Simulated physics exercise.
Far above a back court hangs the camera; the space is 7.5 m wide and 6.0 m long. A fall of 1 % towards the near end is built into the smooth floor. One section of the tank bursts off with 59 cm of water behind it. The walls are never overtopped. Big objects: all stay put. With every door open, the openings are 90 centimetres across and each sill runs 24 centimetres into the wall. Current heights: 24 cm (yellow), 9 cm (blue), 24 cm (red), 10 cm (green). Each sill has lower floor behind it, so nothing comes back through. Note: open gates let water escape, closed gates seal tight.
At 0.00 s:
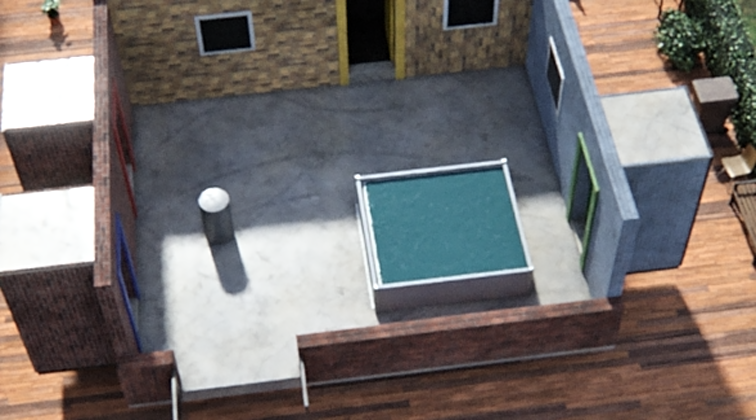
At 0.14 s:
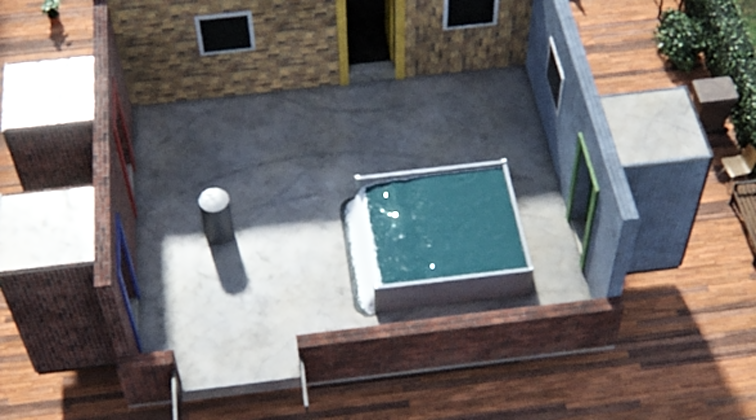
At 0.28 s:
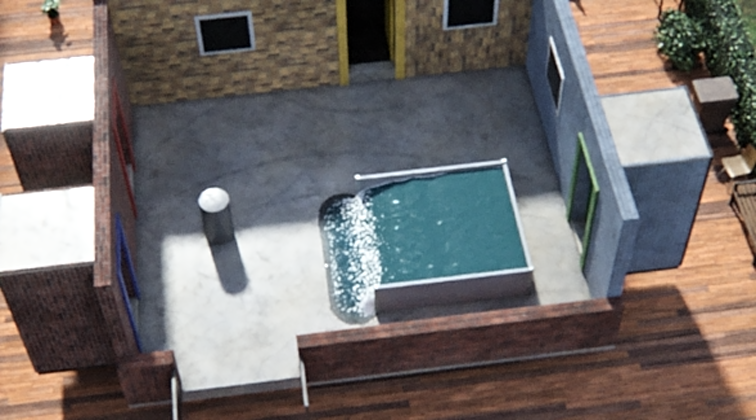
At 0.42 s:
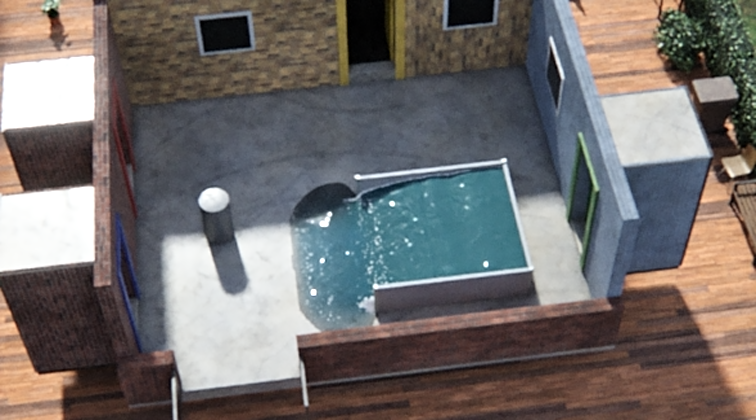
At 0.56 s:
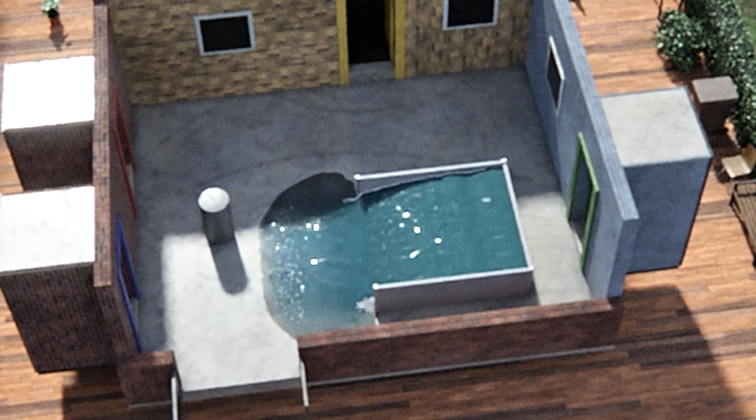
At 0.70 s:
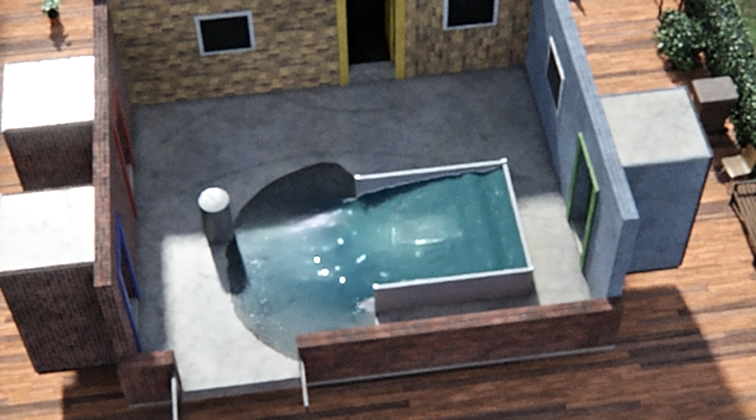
Square tank of blue-green water losing its left side, the water pouring out and spreading leftward across a walled courtyard floor.
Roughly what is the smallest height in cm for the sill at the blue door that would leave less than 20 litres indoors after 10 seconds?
Close to 27 cm.
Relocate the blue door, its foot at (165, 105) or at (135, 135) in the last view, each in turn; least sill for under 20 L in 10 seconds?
Roughly 21 cm for the first and 16 cm for the second.
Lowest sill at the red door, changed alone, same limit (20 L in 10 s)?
Red door, minimum about 12.5 cm.
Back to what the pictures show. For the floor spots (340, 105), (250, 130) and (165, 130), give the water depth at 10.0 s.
Respectively 4 cm, 4 cm and 4 cm.
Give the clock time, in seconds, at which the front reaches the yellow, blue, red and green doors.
Door yellow: 5.0 seconds; door blue: 1.2 seconds; door red: 1.6 seconds; door green: 9.5 seconds.
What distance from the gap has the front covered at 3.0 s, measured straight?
Near 5.6 m, more or less.
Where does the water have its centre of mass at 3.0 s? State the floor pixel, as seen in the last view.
Around (293, 253).
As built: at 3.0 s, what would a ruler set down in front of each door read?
Door by door in centimetres - yellow 0, blue 30, red 17, green 0.
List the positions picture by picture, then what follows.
The tank at (442, 225) is whole and still, 59 cm deep; the blue door at (129, 288) is dry, in the first frame.
The front is at (361, 309), 0.3 m from the gap at (369, 246); 0.6 m2 of floor is wet, 59 cm left at the back, in the second frame.
The gap is at (369, 248), the front 0.7 m out at (335, 303); the back of the tank holds 59 cm, in the third frame.
The gap is at (369, 249), the front 1.2 m out at (306, 309); the back of the tank holds 59 cm, in the fourth frame.
Water pours out at (369, 249) and has run 1.7 m, to (274, 310); about 8 cm deep outside, 59 cm at the back, in the fifth frame.
The gap is at (369, 249), the front 2.3 m out at (236, 291); the back of the tank holds 57 cm; 1.7 m in a straight line remain to the blue door at (129, 288), in the sixth frame.
After 1.4 s water covers 35 % of the floor, deepest (31 cm) near (138, 281); 14 cm at the blue door, 2 litres in over its 9 cm sill.
After 3.0 s water covers 50 % of the floor, deepest (32 cm) near (141, 373); 30 cm at the blue door, 174 litres in over its 9 cm sill.
After 10.0 s water covers 95 % of the floor, deepest (12 cm) near (141, 383); 7 cm at the blue door, 374 litres in over its 9 cm sill.
At the blue door as built, the water arrived by 1.2 s and peaked near 30 cm at 2.6 s.
Run again over the same 10 s with other heights there, 49 litres in over 23.5 cm, 3 litres over 32 cm. The limit of 20 litres is kept from about 27 cm up.
